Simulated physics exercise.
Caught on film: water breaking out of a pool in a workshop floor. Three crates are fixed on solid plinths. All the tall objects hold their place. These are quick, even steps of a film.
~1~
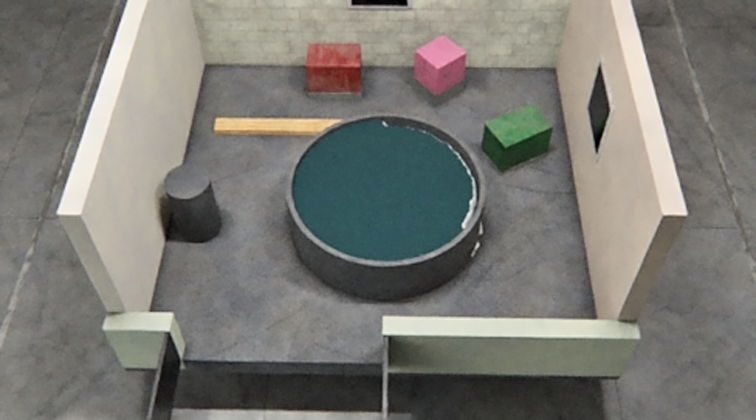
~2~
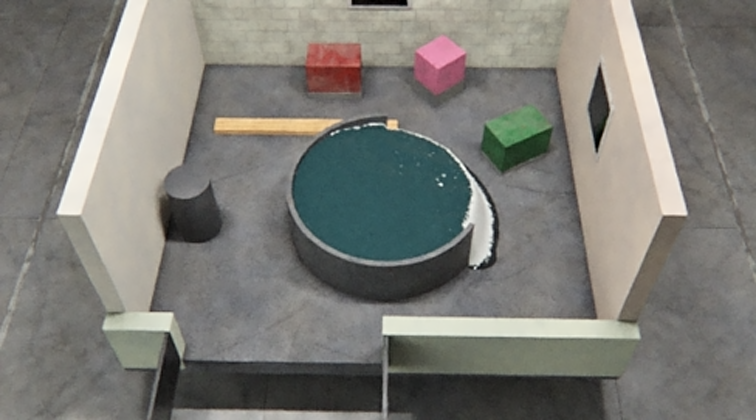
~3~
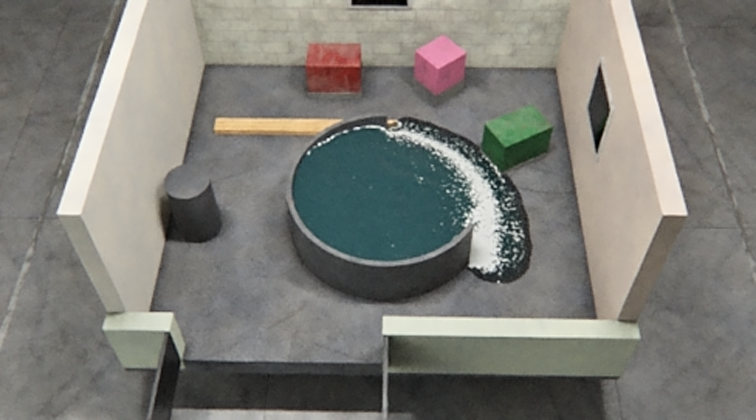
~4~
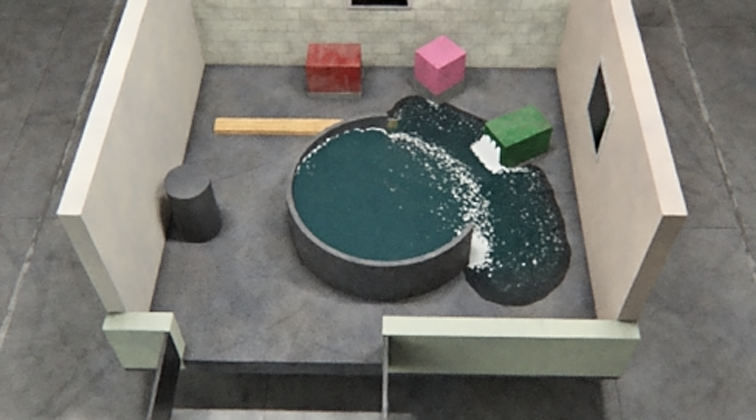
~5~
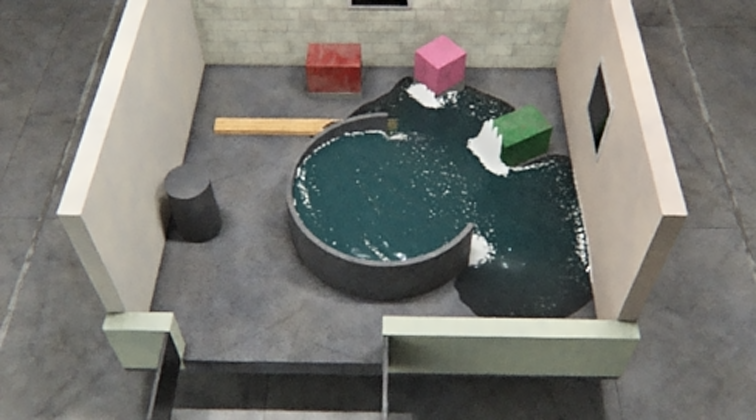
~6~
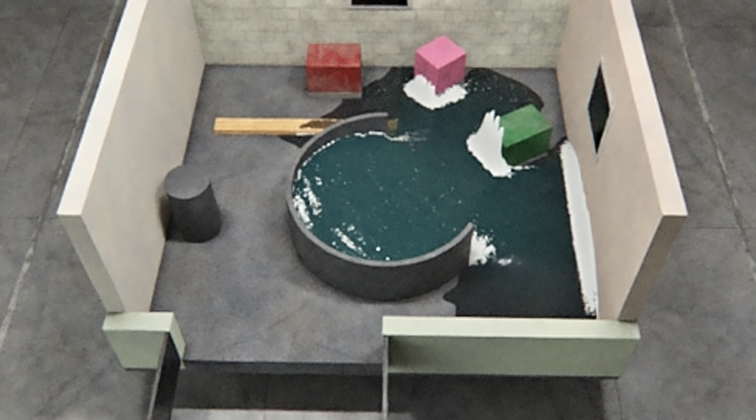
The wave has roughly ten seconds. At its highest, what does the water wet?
In the end: The green crate gets wet; the pink crate gets wet; the red crate gets wet.
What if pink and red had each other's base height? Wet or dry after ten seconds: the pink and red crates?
Pink crate is wetted, red crate gets wet.
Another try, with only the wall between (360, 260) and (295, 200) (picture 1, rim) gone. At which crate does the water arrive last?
The pink-painted one.
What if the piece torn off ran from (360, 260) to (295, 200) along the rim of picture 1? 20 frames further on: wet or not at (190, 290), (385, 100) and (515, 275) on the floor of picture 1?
One after the other: Under water, dry, free of water.
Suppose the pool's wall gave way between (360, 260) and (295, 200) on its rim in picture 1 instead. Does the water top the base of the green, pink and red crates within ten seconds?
The green one is safe, the pink one remains dry, the red one escapes it.
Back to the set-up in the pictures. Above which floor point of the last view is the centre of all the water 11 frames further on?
Near (471, 184).
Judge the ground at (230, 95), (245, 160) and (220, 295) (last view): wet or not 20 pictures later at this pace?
One after the other: Awash, free of water, flooded.
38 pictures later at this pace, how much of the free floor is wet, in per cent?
Roughly 100 per cent.
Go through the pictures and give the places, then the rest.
In the first picture, the round tank at (386, 187) is whole and still.
In the second picture, water pours out at (462, 177) and has run to a hidden place.
In the third picture, the front is at a hidden place, out from the gap at (462, 179).
In the fourth picture, water pours out at (462, 180) and has run to (541, 292).
In the fifth picture, the front is at (575, 304), out from the gap at (462, 181).
In the sixth picture, water pours out at (462, 181) and has run to (287, 135).
A moment on, water covers 40 % of the floor; the green crate water round its plinth, the pink crate water round its plinth, the red crate water round its plinth.
Next, water covers 50 % of the floor; the green crate water round its plinth, the pink crate water round its plinth, the red crate water round its plinth.
Then, water covers 75 % of the floor; the green crate water round its plinth, the pink crate water round its plinth, the red crate water round its plinth.
Later, water covers 100 % of the floor; the green crate water round its plinth, the pink crate water round its plinth, the red crate water round its plinth.
In the end, water covers 100 % of the floor; the green crate was topped, the pink crate was topped, the red crate was topped.
